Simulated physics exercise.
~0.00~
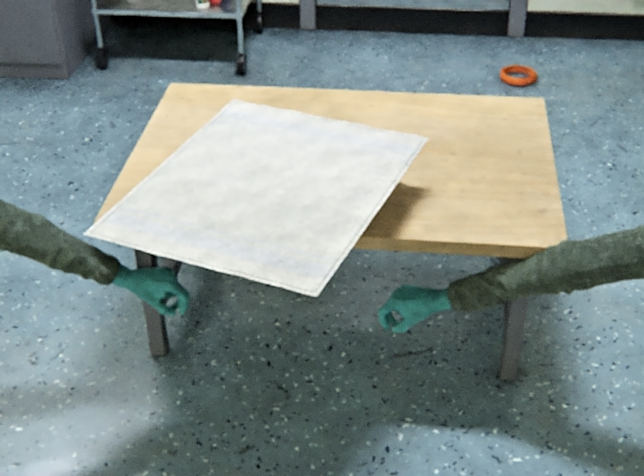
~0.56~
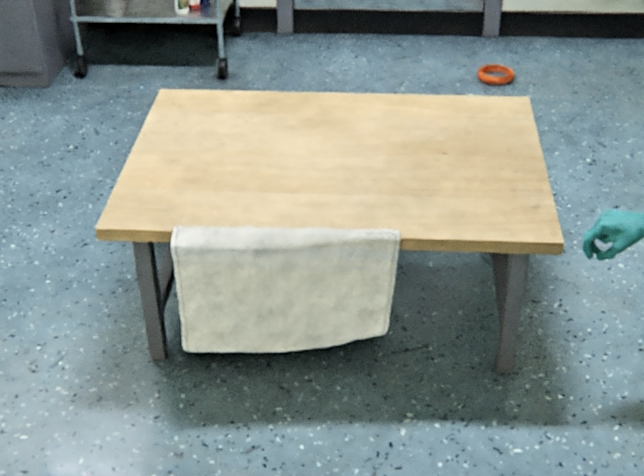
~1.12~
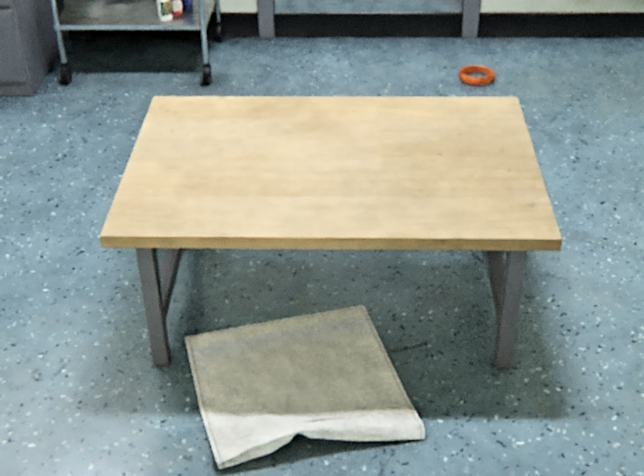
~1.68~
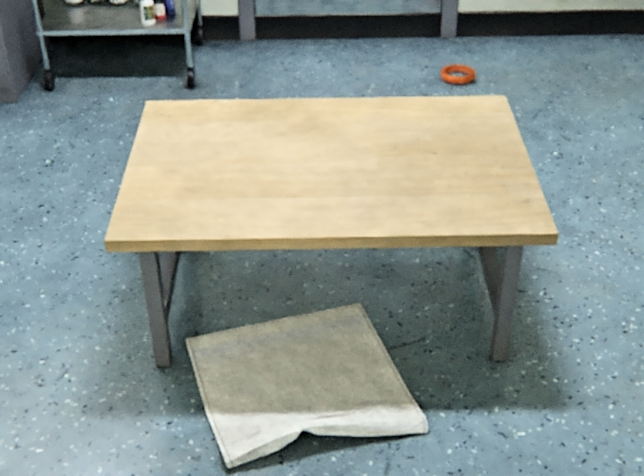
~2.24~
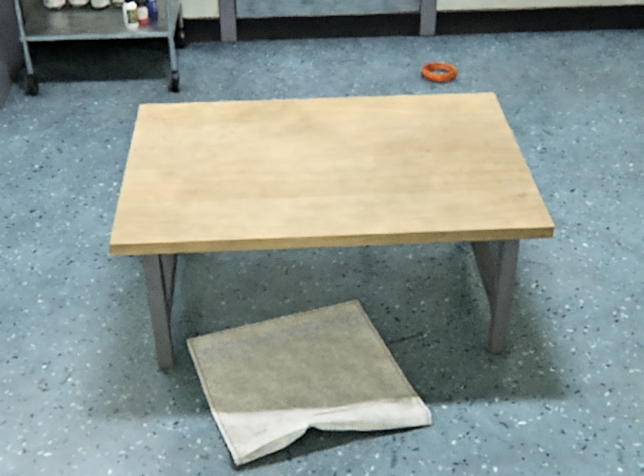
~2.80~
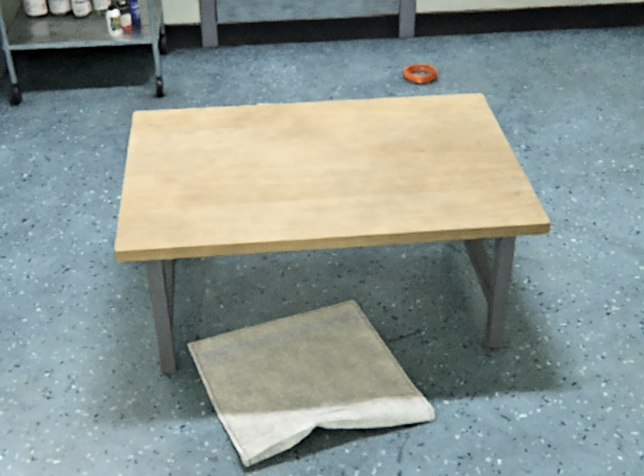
In a room with a speckled blue floor, two green-gloved hands let go of a pale square cloth over the front edge of a low wooden table, where it hung down briefly, then slid off and ended up on the floor, slightly crumpled.
